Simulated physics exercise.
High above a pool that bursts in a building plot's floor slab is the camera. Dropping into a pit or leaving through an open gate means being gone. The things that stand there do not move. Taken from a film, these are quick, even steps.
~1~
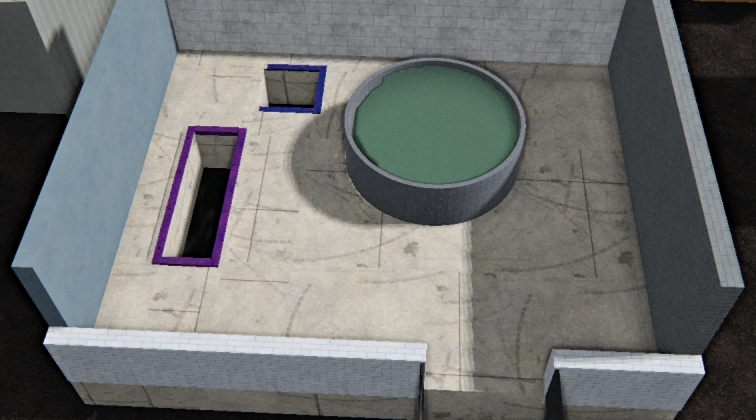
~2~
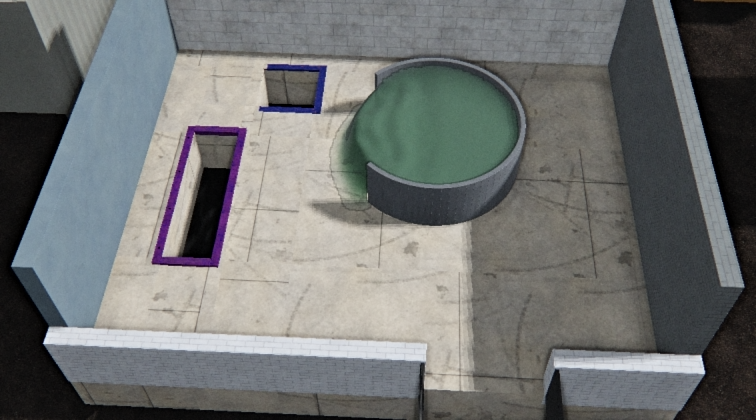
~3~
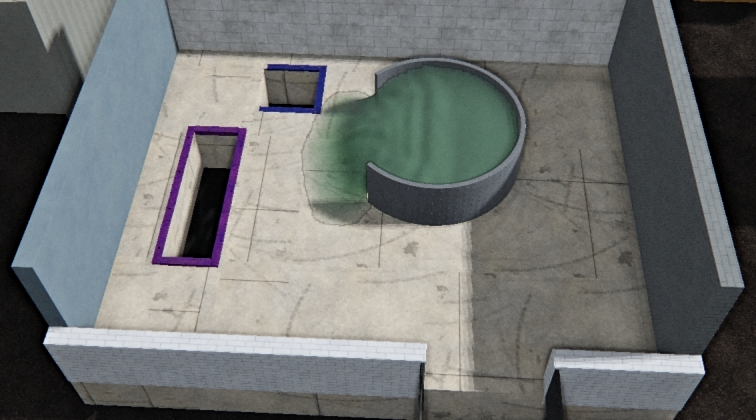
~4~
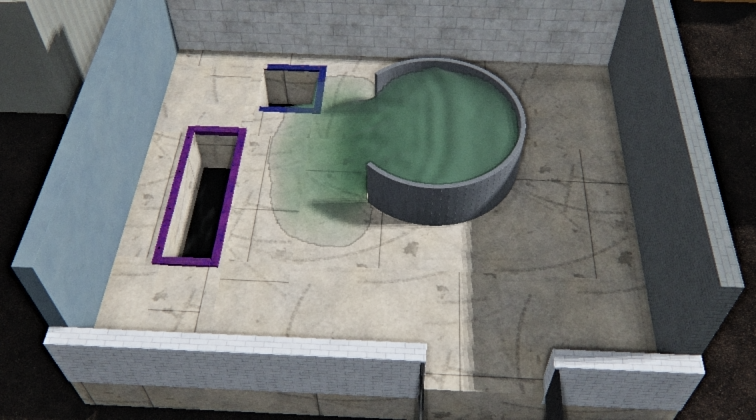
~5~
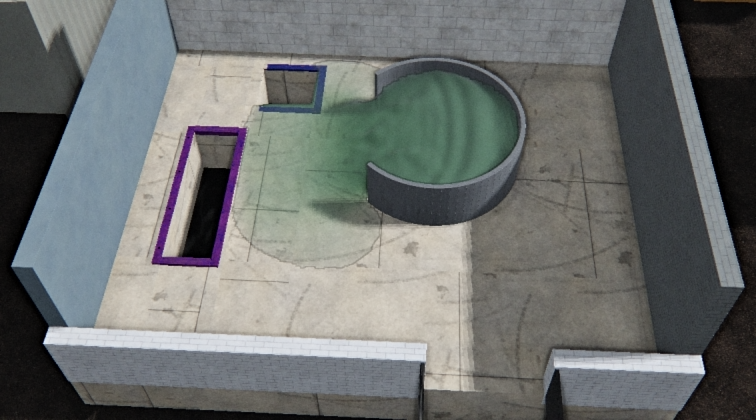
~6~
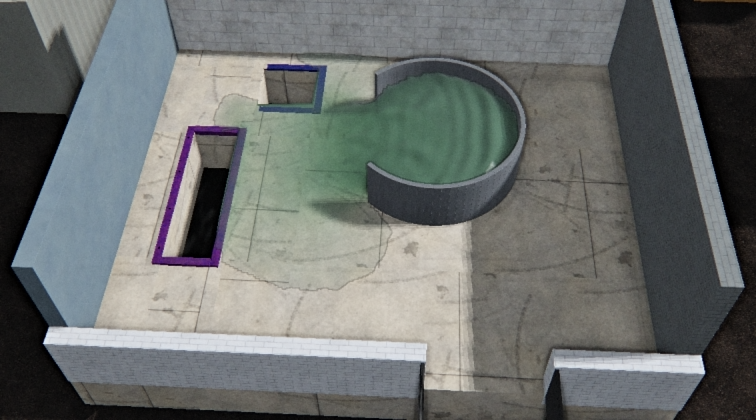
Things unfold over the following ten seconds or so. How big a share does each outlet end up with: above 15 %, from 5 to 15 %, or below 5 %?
The gate ends up with a tiny portion - beneath five per cent; the purple pit ends up with a large portion - topping fifteen per cent; the blue pit ends up with a large portion - topping fifteen per cent.
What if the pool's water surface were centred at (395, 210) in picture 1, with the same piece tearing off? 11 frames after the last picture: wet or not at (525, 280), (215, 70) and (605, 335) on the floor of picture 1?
Unflooded - soaked - unflooded.
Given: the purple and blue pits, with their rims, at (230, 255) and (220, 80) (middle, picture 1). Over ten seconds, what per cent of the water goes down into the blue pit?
Share for the blue pit: 40 percent.
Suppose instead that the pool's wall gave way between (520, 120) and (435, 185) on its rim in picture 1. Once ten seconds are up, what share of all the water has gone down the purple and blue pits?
Purple 4 %, blue 6 %.
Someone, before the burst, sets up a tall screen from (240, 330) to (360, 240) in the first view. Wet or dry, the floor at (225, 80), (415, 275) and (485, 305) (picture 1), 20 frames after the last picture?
Okay, the first comes out soaked, the next left untouched, and the last left untouched.
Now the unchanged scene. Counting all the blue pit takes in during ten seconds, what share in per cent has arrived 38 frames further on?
Share at that point: Close to 80 in a hundred.
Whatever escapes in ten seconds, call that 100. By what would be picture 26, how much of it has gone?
My estimate is roughly 70 percent.
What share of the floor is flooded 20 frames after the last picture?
Roughly 45 percent, I'd say.
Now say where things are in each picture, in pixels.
The round tank at (434, 122) is whole and still, in the first picture.
The front is at a hidden place, out from the gap at (351, 144), in the second picture.
Water pours out at (351, 145) and has run to (327, 220), in the third picture.
Water pours out at (351, 147) and has run to (292, 231), in the fourth picture.
The front is at (264, 247), out from the gap at (351, 147), in the fifth picture.
Water pours out at (351, 147) and has run to (224, 256), in the sixth picture.
A moment on, water covers 35 % of the floor; the gate 0 %, the purple pit 9 %, the blue pit 6 %.
Next, water covers 40 % of the floor; the gate 0 %, the purple pit 20 %, the blue pit 10 %.
Then, water covers 45 % of the floor; the gate 0 %, the purple pit 30 %, the blue pit 16 %.
Later, water covers 60 % of the floor; the gate 0 %, the purple pit 37 %, the blue pit 23 %.
In the end, water covers 85 % of the floor; the gate 0 %, the purple pit 39 %, the blue pit 28 %.
